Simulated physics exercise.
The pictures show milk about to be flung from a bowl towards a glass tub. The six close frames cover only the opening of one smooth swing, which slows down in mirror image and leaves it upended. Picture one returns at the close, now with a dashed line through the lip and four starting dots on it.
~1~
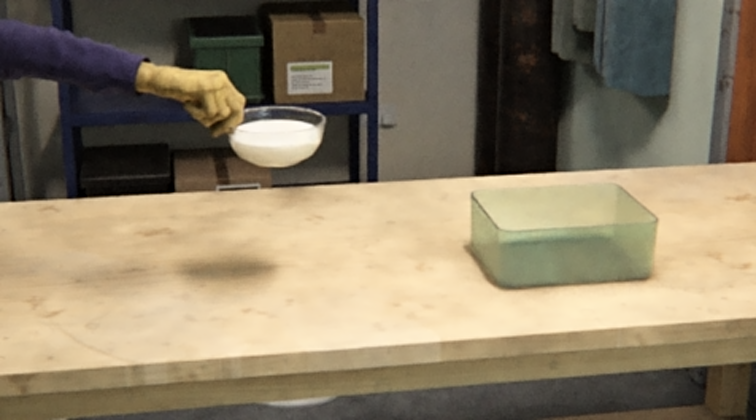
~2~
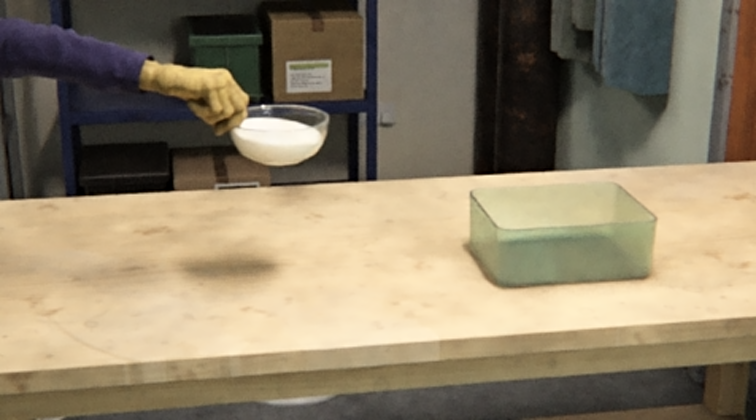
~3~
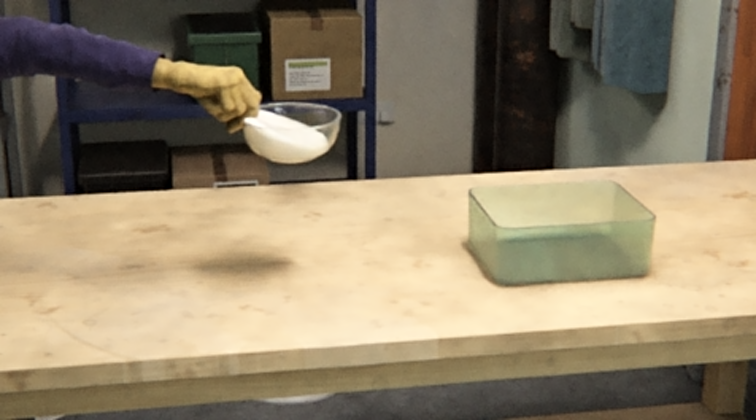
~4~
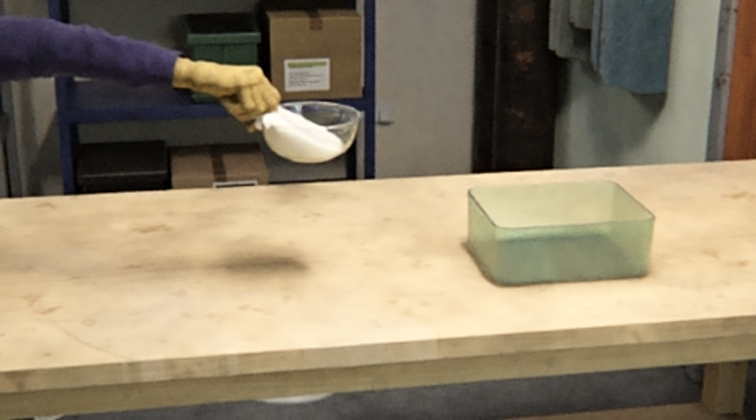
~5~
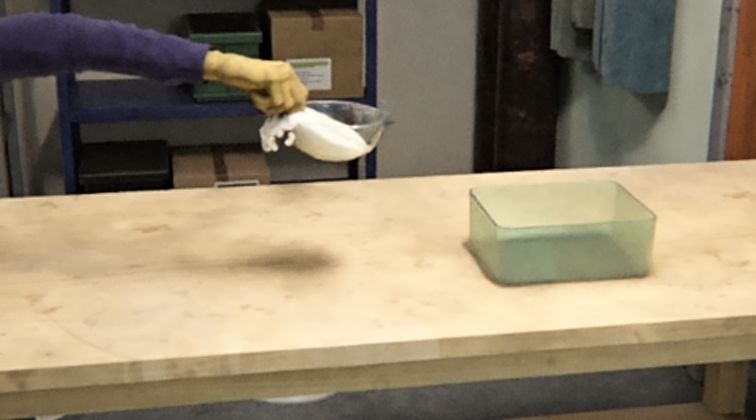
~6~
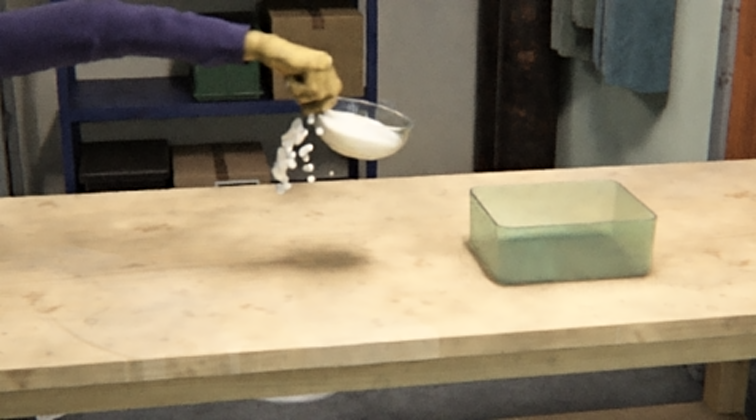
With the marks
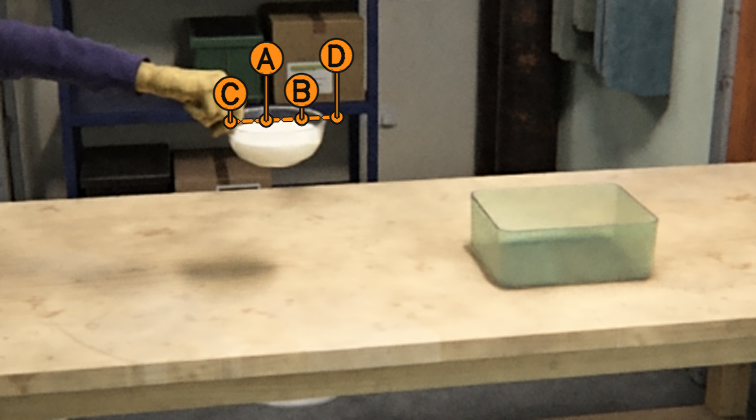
A purple-sleeved arm in a yellow glove holds a clear bowl of white milk over a pale wooden table, viewed from the front by a still camera in a storage room. A greenish glass tub sits on the right, with blue shelves and boxes behind. The hand moves the bowl rightward, tilting it slightly, while milk slops over its left rim and breaks into falling drops.
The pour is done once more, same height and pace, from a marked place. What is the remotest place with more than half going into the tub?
Use spot B.
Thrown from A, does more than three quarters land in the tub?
No, it does not.
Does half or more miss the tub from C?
Yes, it does.
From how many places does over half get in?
Two of them.
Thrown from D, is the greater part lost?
No, that is safe.
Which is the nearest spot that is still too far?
A.
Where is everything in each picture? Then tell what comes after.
In the first picture, upright, lip at (323, 117); tub from (497, 287) to (651, 277); nothing has left yet.
In the second picture, upright, lip at (327, 116); nothing has left yet.
In the third picture, upright, lip at (338, 113); milk is over the rim, down to (248, 117).
In the fourth picture, upright, lip at (357, 113); milk is over the rim, down to (261, 124).
In the fifth picture, tipped about 3°, lip at (383, 114); milk is over the rim, down to (268, 148).
In the sixth picture, tipped about 13°, lip at (410, 121); milk is over the rim, down to (280, 191).
On the marked copy, A at (266, 120); B at (301, 118); C at (230, 121); D at (336, 117).
With A, about 32 % lands in the tub, 63 % falls short and 5 % goes beside or beyond.
With B, about 63 % lands in the tub, 30 % falls short and 7 % goes beside or beyond.
With C, about 2 % lands in the tub, 96 % falls short.
With D, about 71 % lands in the tub, 15 % falls short and 15 % goes beside or beyond.
